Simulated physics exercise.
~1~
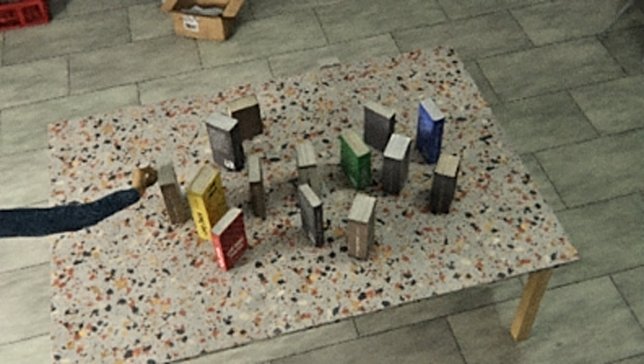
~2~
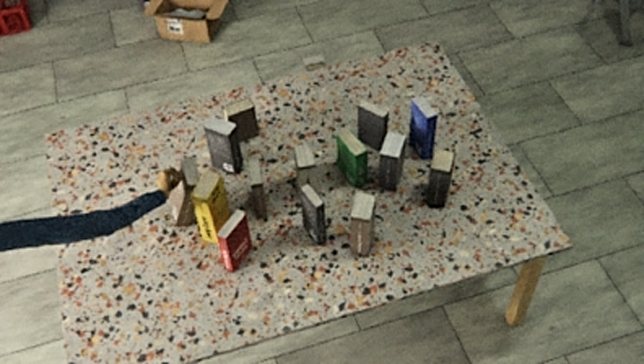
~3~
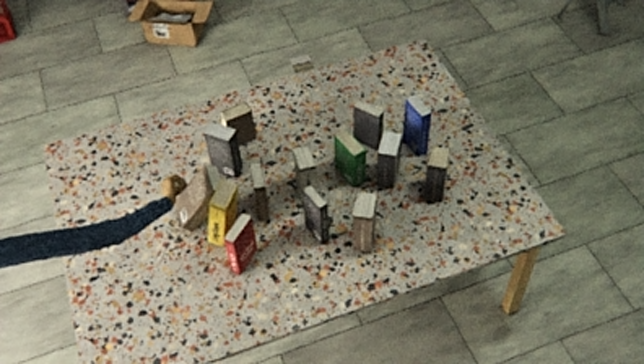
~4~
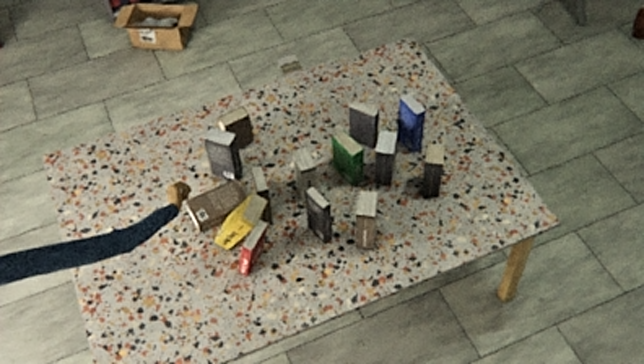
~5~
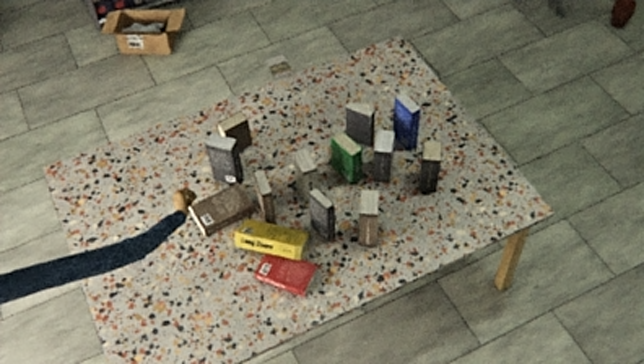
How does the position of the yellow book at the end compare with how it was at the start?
At the start the yellow book stands upright on the table, and by the end it has toppled over and lies on its side.
